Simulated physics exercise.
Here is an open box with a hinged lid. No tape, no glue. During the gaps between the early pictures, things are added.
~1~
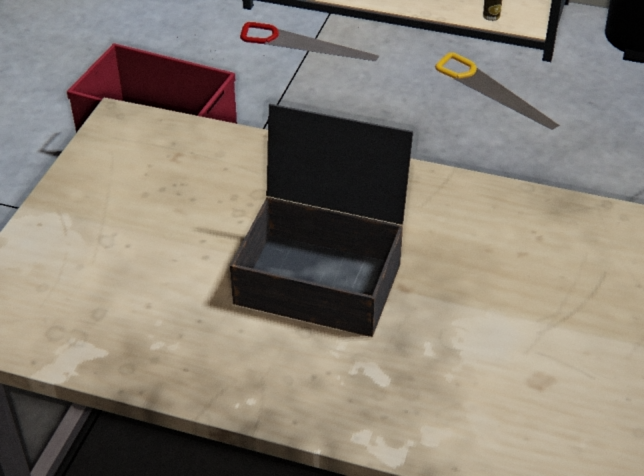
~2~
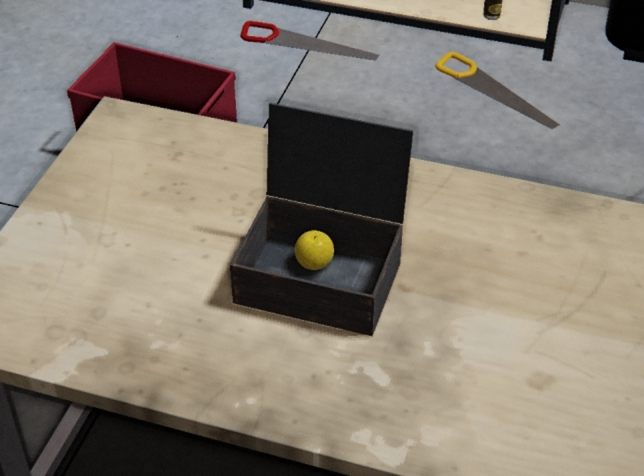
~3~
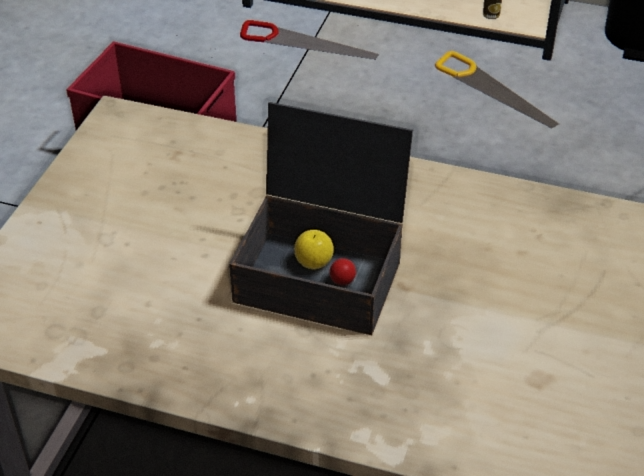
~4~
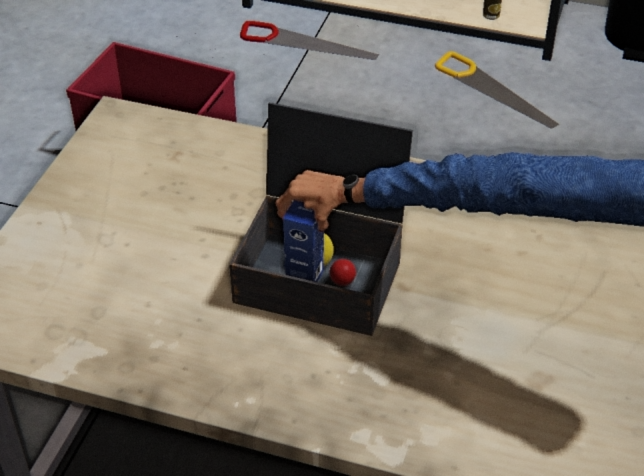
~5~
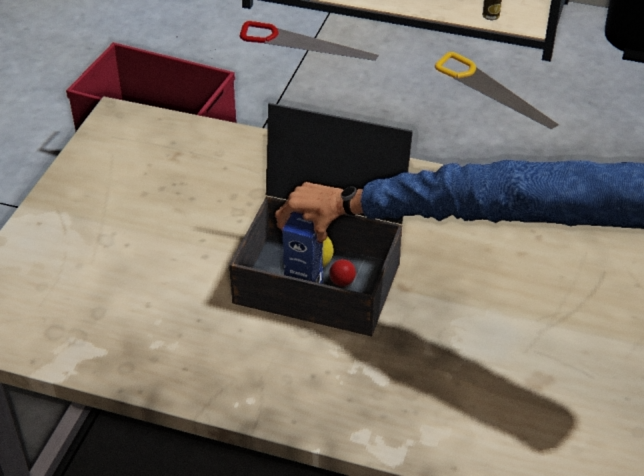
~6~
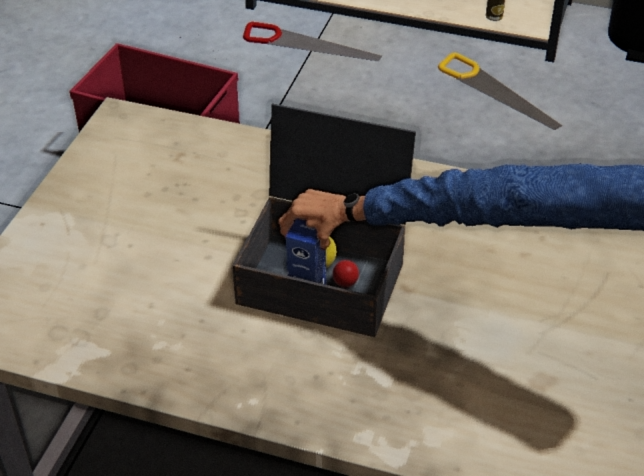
At first, an open, empty dark box with a raised lid sits on a wooden table. A round yellow object appears inside, then a smaller red one beside it. Next, an arm in a blue sleeve reaches in from the right and lowers a blue carton slightly into the box, still gripping it.
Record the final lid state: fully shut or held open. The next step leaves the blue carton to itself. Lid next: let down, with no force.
Never meets the rim.
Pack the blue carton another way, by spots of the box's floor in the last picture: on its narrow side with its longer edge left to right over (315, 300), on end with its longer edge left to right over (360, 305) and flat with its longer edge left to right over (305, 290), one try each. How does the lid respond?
First try: It comes fully down; second try: It gets propped open; third try: It comes fully down.
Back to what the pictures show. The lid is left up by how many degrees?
Some 30°.
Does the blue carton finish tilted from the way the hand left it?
Once everything settles, the blue carton keeps its original angle.
Then, 1.10 s past the last view, lid starting down.
Then, 1.50 s past the last view, lid 65° above the rim.
Then, 1.80 s past the last view, lid 38° above the rim.
Finally, lid 32° above the rim; all 3 still in place. Final places as the last picture's camera would see them, blue carton near (306, 263).
